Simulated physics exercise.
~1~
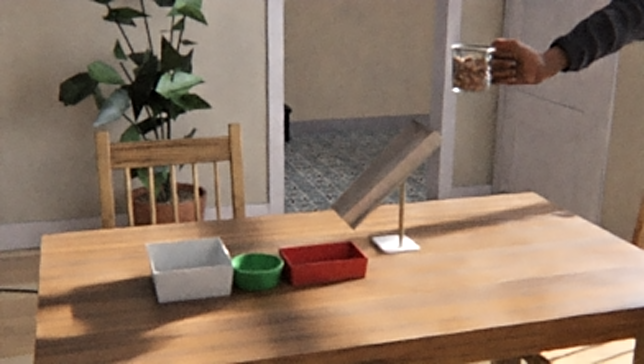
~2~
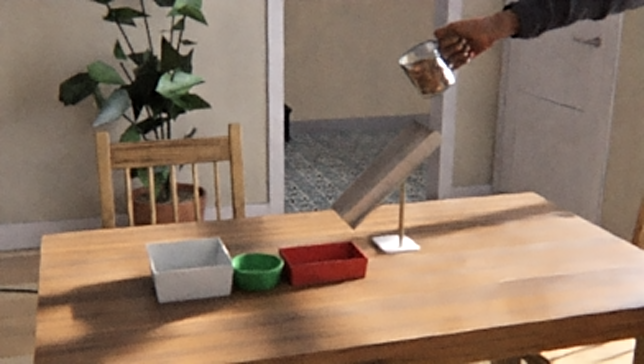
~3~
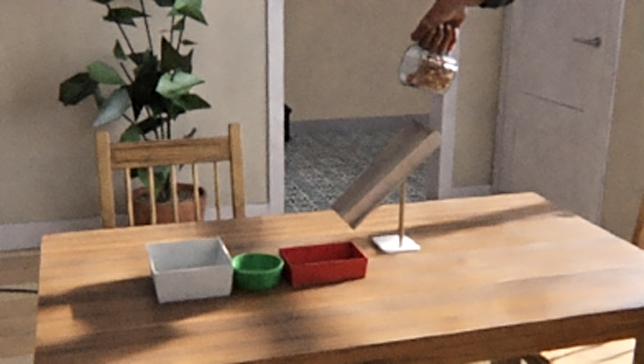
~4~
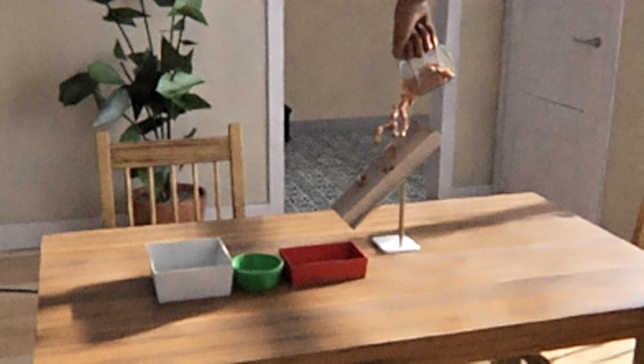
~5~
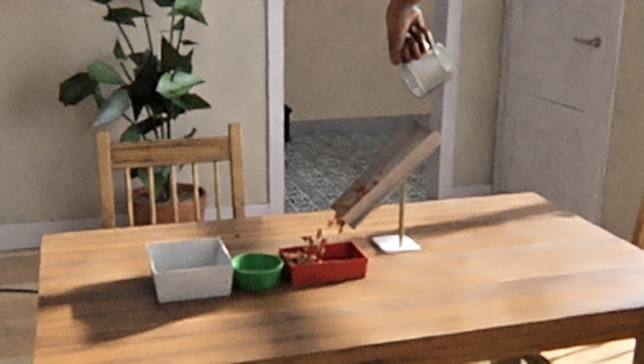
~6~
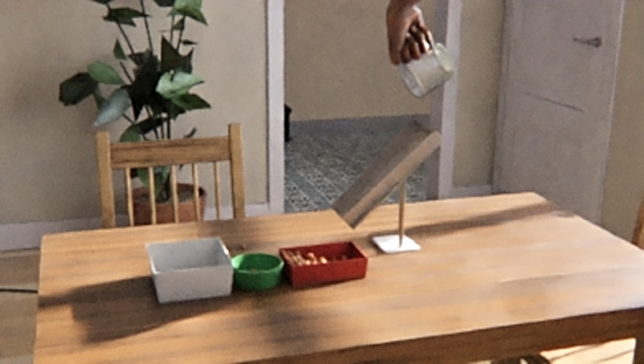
In a sunlit room with a potted plant and a chair behind a wooden table, a still camera looks slightly down on the scene. A white tin, a small green dish and a red tin stand in a row, left of a grey slope propped on a stand. A hand at the upper right carries a clear cup of hazelnuts leftward above the slope, tilting it. The nuts tumble out onto the slope, slide down to the left and spill into the red tin. Finally the emptied cup stays tipped in the hand, and nearly all the nuts rest in the red tin.
